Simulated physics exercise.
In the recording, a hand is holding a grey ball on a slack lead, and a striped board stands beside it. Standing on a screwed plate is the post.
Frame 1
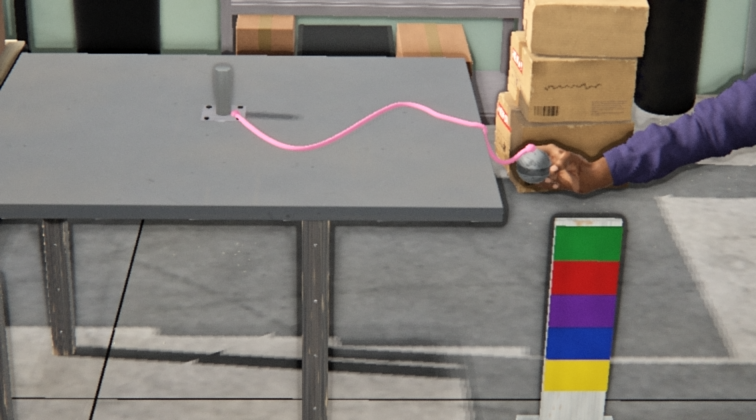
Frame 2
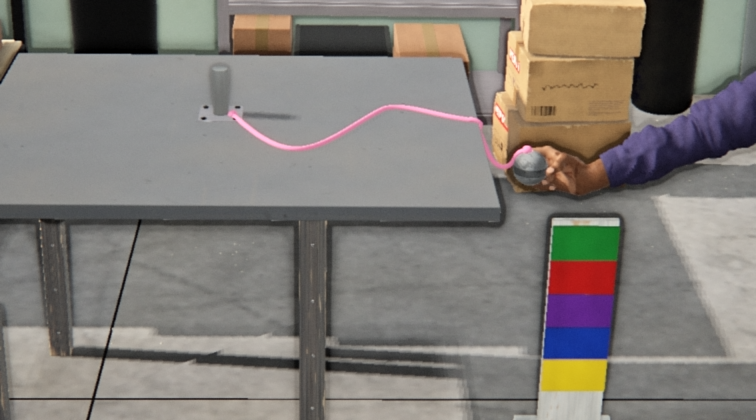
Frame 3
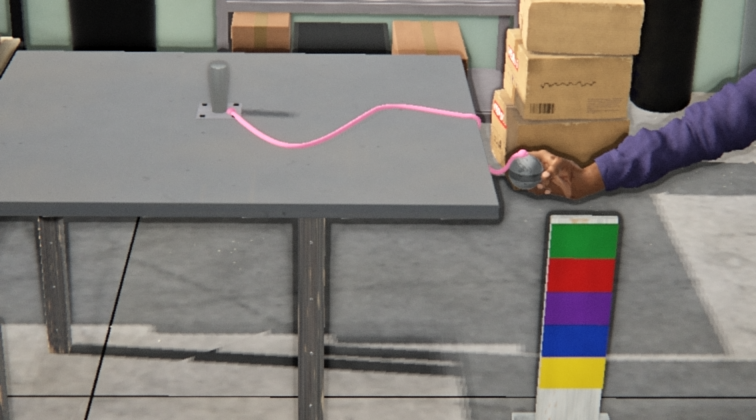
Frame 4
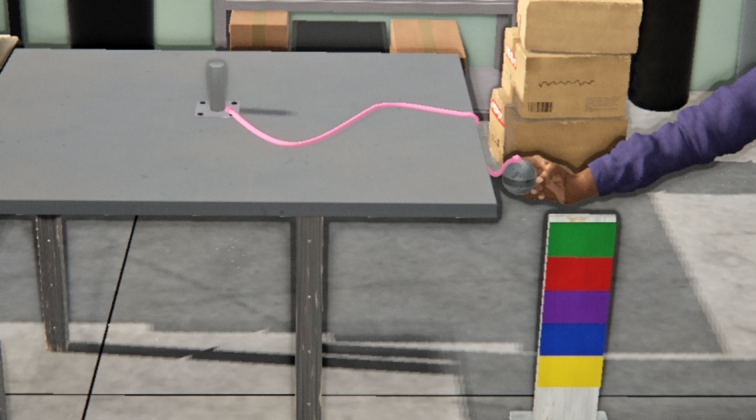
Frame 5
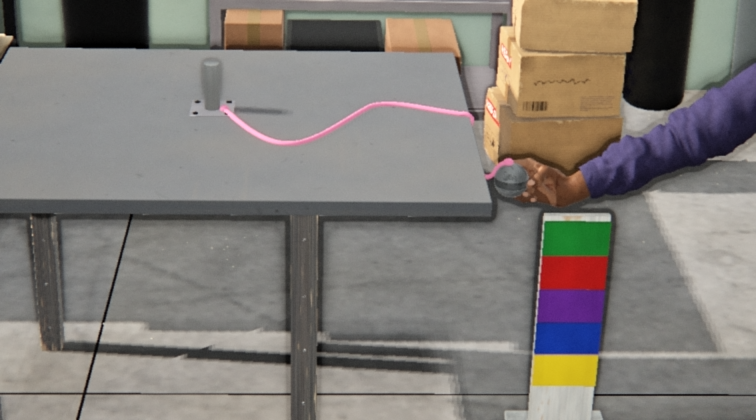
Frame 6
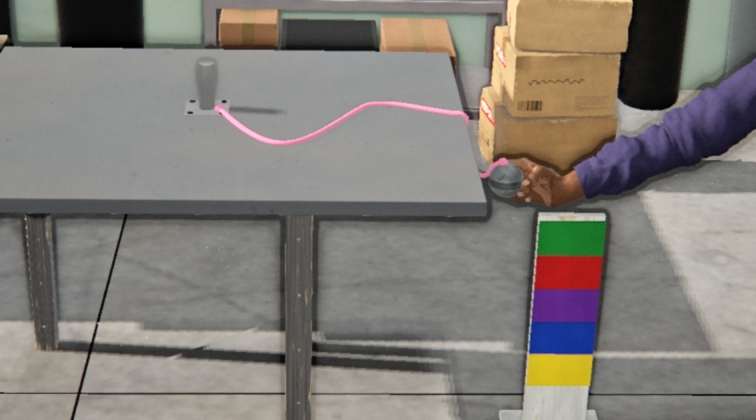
We see a hand holding a grey ball on a slack pink lead that runs across a table from an upright post, beside a striped board, as the hand moves the ball slightly down and to the left.
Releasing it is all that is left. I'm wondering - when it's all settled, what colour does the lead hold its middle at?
It's at blue.
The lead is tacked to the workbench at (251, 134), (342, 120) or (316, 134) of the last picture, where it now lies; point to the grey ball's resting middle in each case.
(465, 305), (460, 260), (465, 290).
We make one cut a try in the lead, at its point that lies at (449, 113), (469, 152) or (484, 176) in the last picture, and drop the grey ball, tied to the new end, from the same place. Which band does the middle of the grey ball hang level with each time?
Per try - 1: Green; 2: Red; 3: Purple.
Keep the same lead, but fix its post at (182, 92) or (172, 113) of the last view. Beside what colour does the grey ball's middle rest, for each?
Taking them in turn: Purple; purple.
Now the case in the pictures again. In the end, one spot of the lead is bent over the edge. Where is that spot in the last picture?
About (365, 106).
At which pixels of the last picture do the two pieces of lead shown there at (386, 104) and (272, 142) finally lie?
To (468, 154) for the first and to (323, 117) for the second.
A little later, ball near (482, 327); level with blue.
Next, ball near (438, 333); level with blue.
Later still, ball near (468, 333); level with blue.
When it is over, ball near (457, 336); level with blue. Its centre hangs level with the blue band.
